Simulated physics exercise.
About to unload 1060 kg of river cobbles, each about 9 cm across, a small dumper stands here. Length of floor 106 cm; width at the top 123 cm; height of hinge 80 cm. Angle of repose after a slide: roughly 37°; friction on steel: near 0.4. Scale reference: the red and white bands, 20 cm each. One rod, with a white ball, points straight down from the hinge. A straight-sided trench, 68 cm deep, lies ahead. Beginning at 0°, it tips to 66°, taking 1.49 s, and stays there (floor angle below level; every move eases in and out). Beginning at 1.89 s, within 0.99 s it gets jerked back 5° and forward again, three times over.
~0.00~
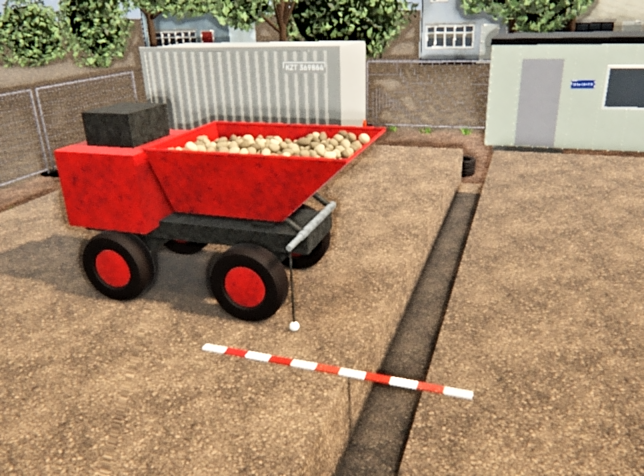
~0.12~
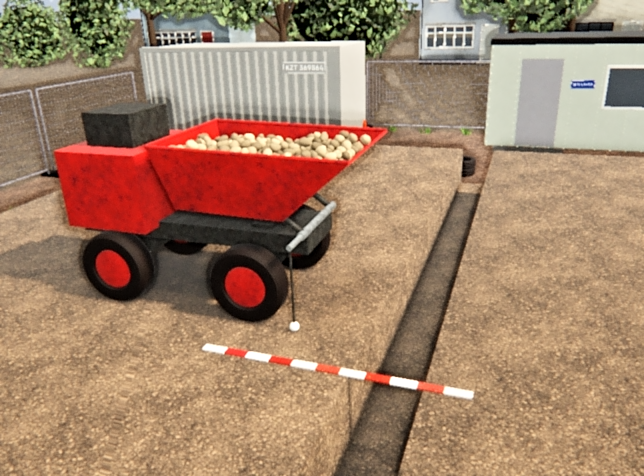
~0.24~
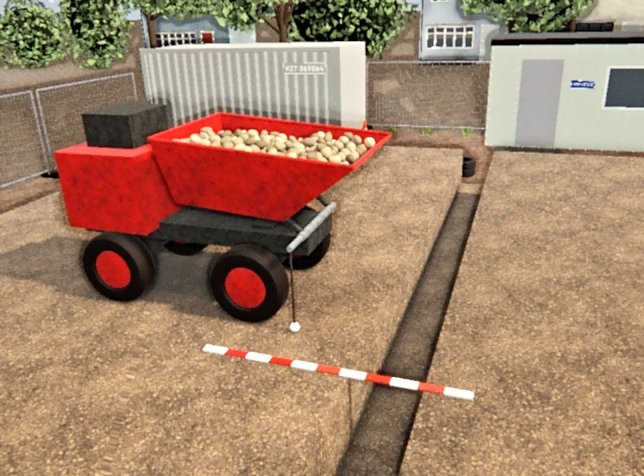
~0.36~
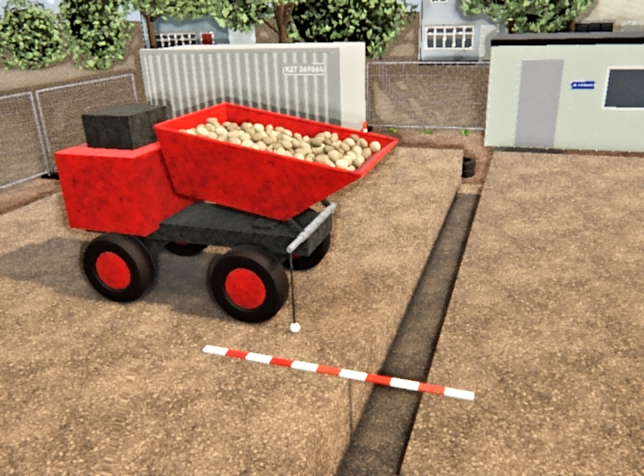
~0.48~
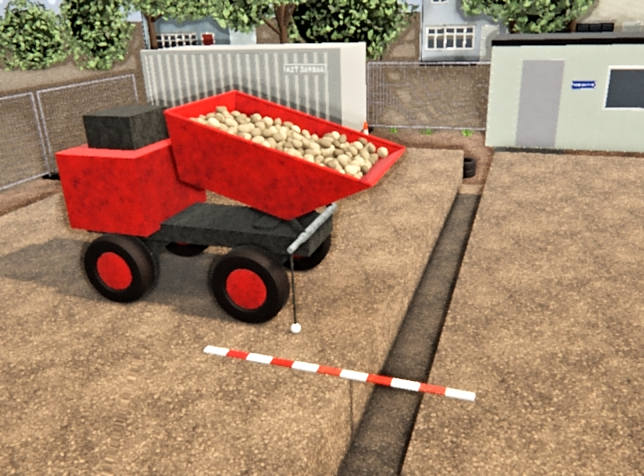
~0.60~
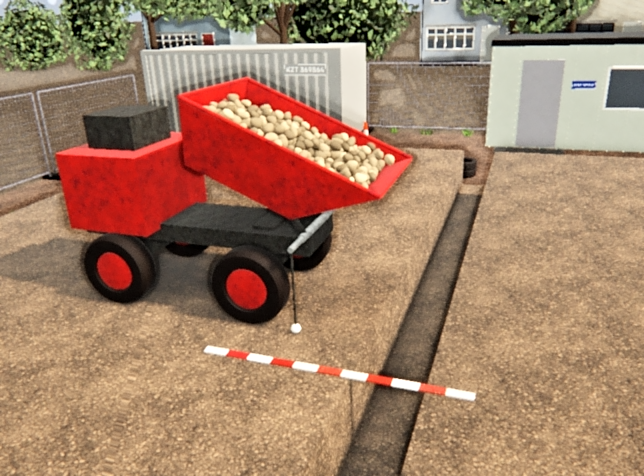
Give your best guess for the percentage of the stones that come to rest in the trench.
I would say about 30 per cent.
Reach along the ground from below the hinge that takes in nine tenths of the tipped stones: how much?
About 240 cm ahead of the hinge.
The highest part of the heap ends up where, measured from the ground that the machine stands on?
The top of the heap ends up around 32 cm above that ground.
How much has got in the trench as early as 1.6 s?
Close to 15 per cent has got there by then.
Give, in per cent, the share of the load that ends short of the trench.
Something like 0 out of every hundred parts of the load ends up there.
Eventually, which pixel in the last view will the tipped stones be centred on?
Their middle ends up near (487, 317).
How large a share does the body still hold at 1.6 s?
I'd say it's holding near 75 per cent.
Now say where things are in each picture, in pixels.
In the first picture, lip at (347, 162), floor tilted 0°, highest stones at (295, 141).
In the second picture, lip at (349, 163), floor tilted 1°, highest stones at (259, 141); the stones move at 0.3 m/s on average.
In the third picture, lip at (354, 168), floor tilted 5°, highest stones at (243, 137); the stones move at 0.5 m/s on average.
In the fourth picture, lip at (362, 176), floor tilted 10°, highest stones at (224, 129); the stones move at 0.6 m/s on average.
In the fifth picture, the body is at 16°, its lip at (371, 186); the top of the load is at (230, 118); the stones move at 0.8 m/s on average.
In the sixth picture, the body is at 24°, its lip at (380, 198); the top of the load is at (235, 106); the stones move at 0.9 m/s on average.
After 1.1 s the floor is at 56°; 100 % in the body; the foremost stones are at (401, 227).
After 1.6 s the floor is at 66°; 77 % in the body, 13 % in the trench, 11 % past the trench; the foremost stones are at (476, 313).
After 3.3 s the floor is at 66°; 0 % in the body, 29 % in the trench, 71 % past the trench; the foremost stones are past the picture's edge.
After 6.1 s the floor is at 66°; 0 % in the body, 31 % in the trench, 69 % past the trench; the foremost stones are past the picture's edge.
